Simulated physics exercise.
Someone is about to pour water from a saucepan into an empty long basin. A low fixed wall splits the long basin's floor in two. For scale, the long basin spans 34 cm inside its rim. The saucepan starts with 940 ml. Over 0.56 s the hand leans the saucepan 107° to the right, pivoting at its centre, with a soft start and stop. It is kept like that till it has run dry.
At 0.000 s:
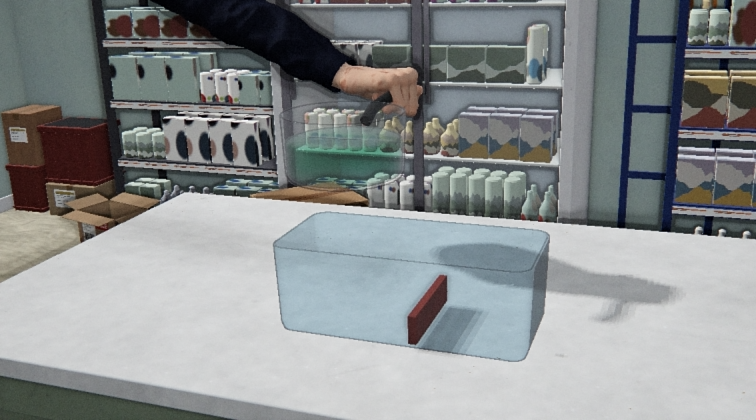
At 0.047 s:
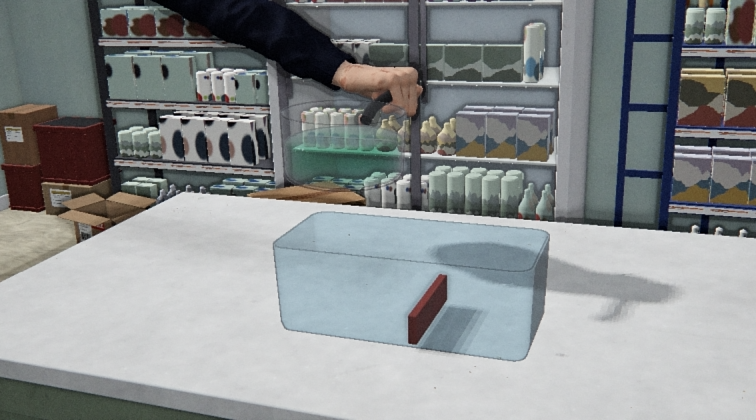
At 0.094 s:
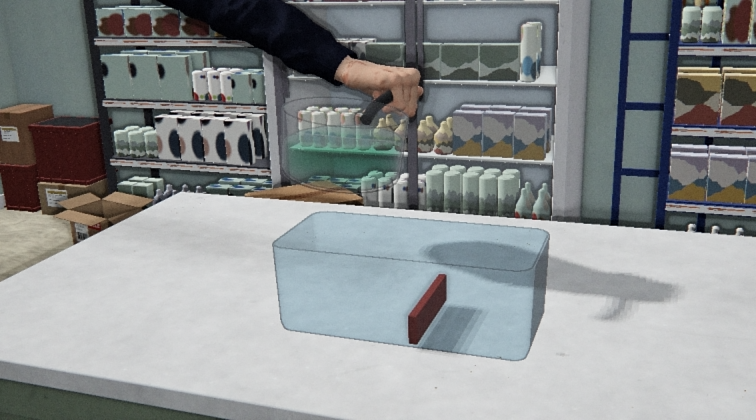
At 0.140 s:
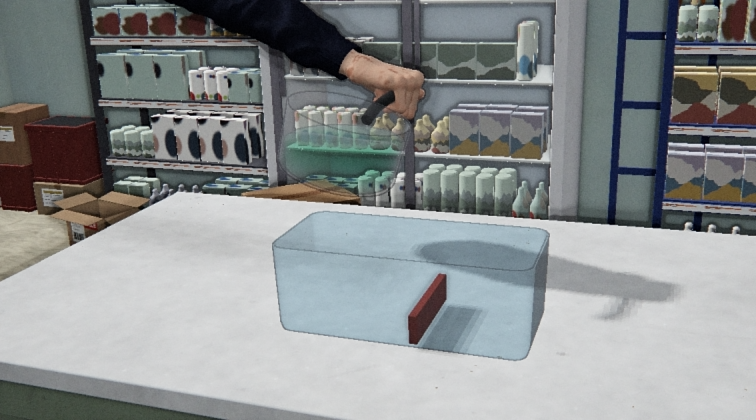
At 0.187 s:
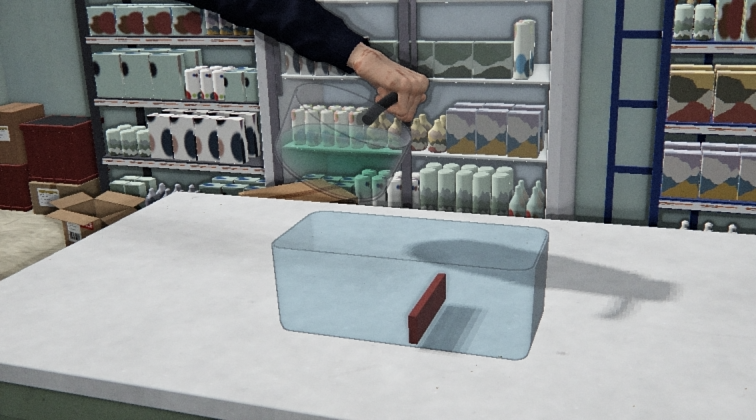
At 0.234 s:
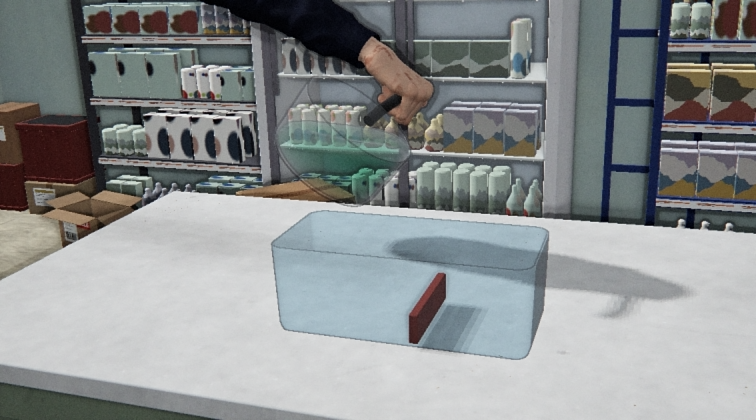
In a storeroom, a hand steadily tilts a clear saucepan rightward above an empty long basin.
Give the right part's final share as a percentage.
Roughly 41 per cent is past the wall.
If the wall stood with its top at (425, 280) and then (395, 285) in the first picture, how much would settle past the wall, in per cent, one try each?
In turn about 45 and 90 per cent.
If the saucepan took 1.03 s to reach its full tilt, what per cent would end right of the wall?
Then about 60 per cent.
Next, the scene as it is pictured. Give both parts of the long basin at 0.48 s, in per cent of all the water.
Some 10 per cent left and 28 right.
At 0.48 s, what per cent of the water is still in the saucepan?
About 26 per cent.
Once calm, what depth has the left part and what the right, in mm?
Some 20 mm on the left and 20 mm on the right.
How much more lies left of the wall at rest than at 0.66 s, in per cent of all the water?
About 16 per cent.
By 0.48 s the tilt is 102° and 26 per cent is still to pour, 10 is left of the wall and 28 right of it.
By 0.66 s the tilt is 107° and 7 per cent is still to pour, 40 is left of the wall and 46 right of it.
By 0.85 s the tilt is 107° and 1 per cent is still to pour, 52 is left of the wall and 42 right of it.
By 1.06 s the tilt is 107° and 0 per cent is still to pour, 56 is left of the wall and 41 right of it.
At rest 56 per cent lies left of the wall, 41 right of it and 3 outside.
